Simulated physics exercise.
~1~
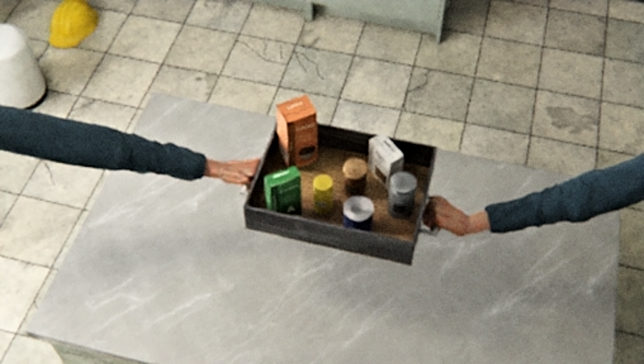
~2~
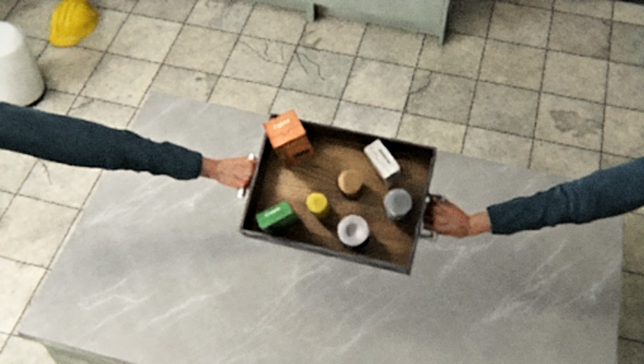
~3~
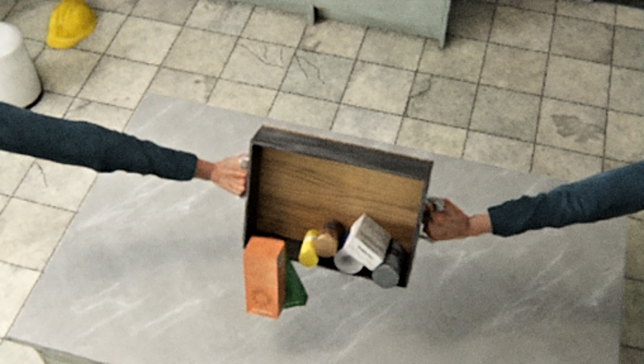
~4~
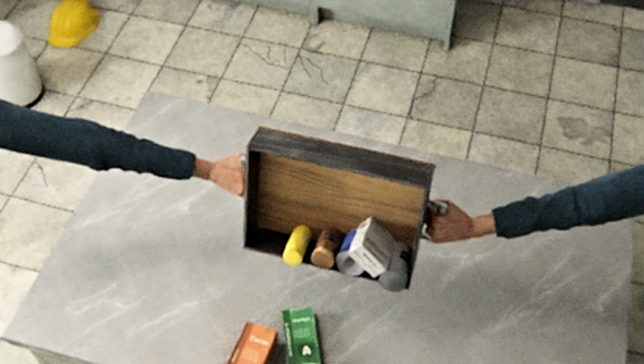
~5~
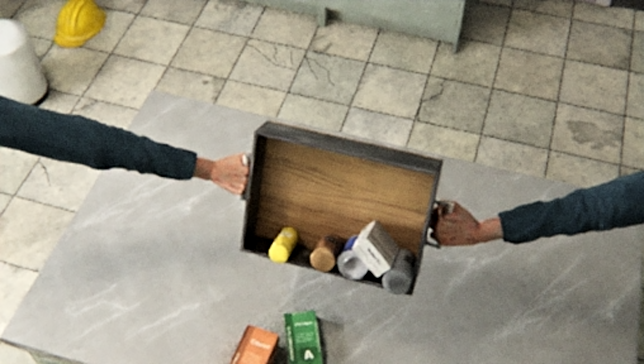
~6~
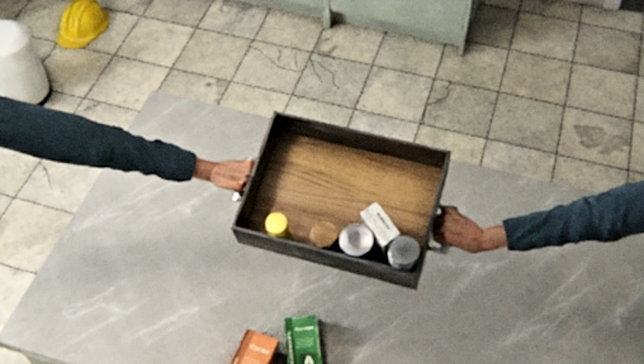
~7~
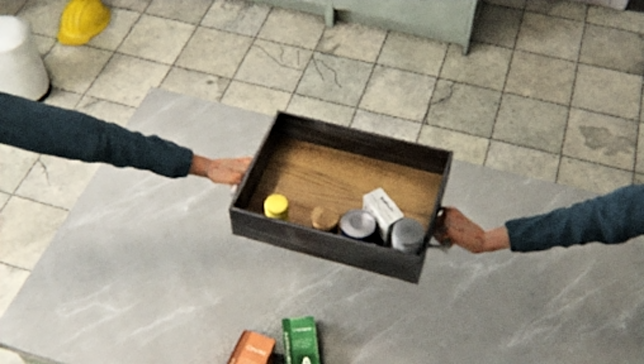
In this clip, two hands hold an open crate of small containers above a grey table and tip its near side steeply down. The contents slide forward, an orange carton and a green packet fall onto the table, and the crate tilts back with the rest inside.
